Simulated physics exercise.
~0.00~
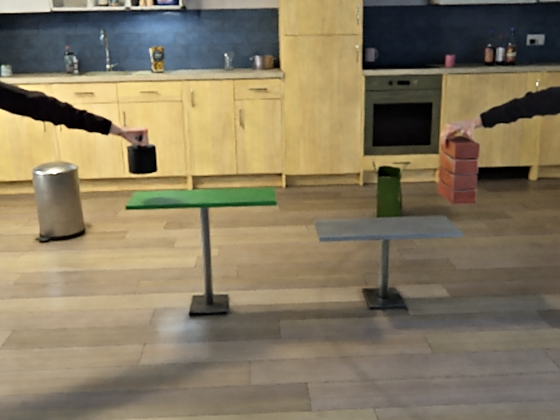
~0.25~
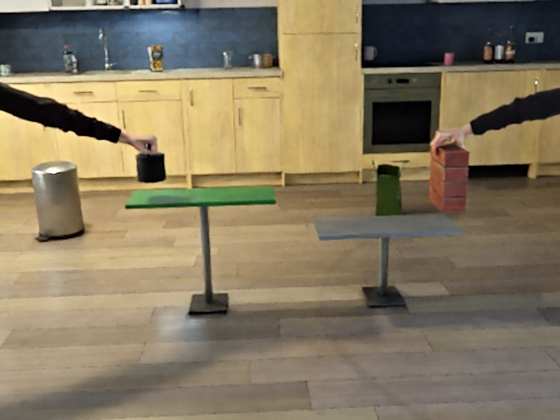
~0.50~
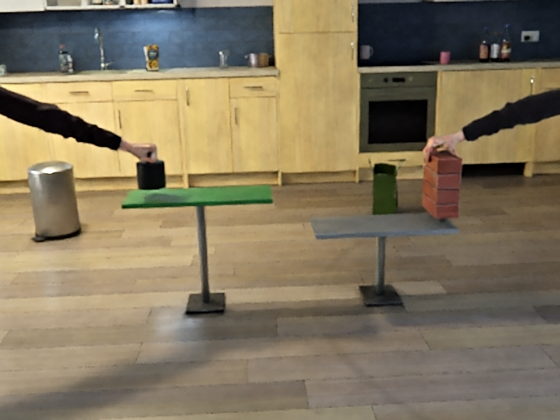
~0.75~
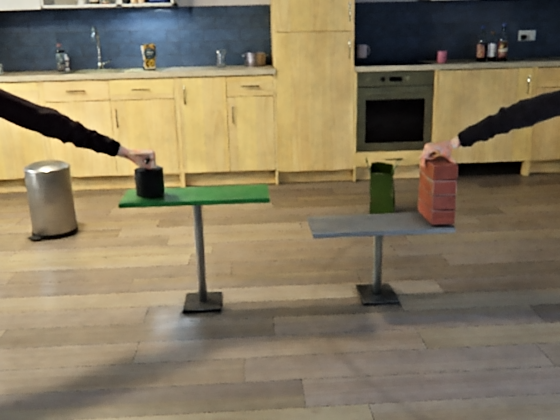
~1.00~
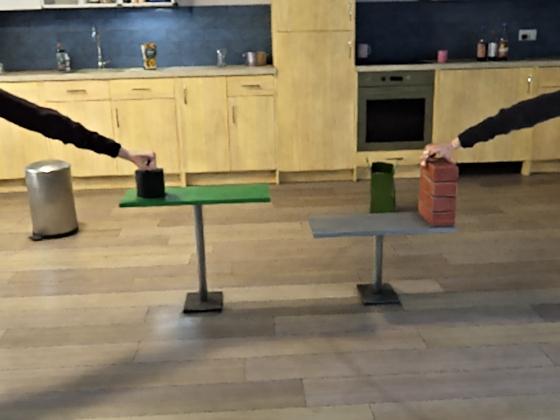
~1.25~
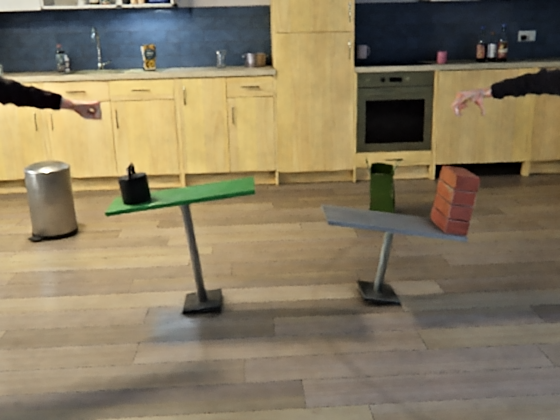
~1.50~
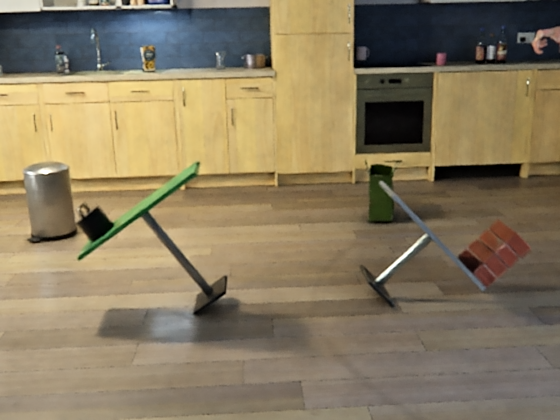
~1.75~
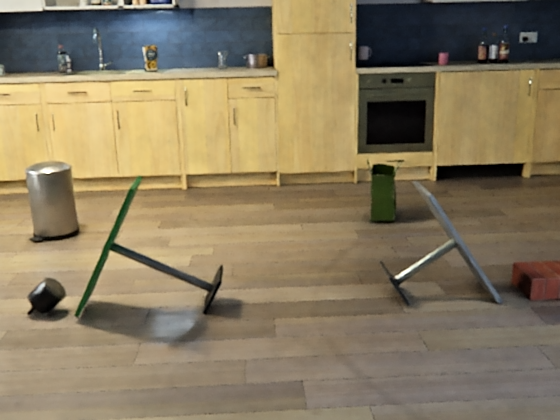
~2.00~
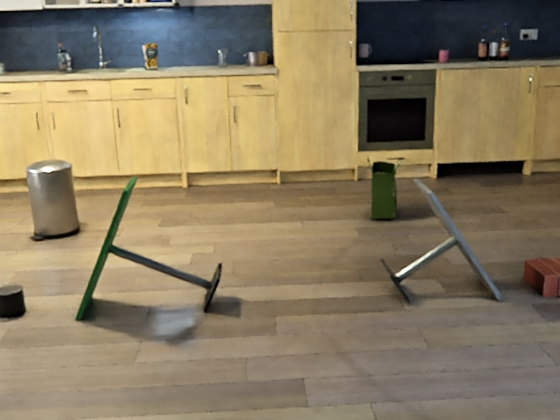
To begin with, two arms reach in from opposite sides of a kitchen, one holding a small black object above a green side table and the other a stack of reddish bricks above a grey one. The hands lower their loads onto the outer ends of the tabletops and hold them there briefly. Then both hands let go and draw back, and the tables begin tipping outward. The black object slides off to the left while the bricks drop to the right. Both tables topple and end up resting on their tabletop edges and bases, with the loads on the floor beside them.
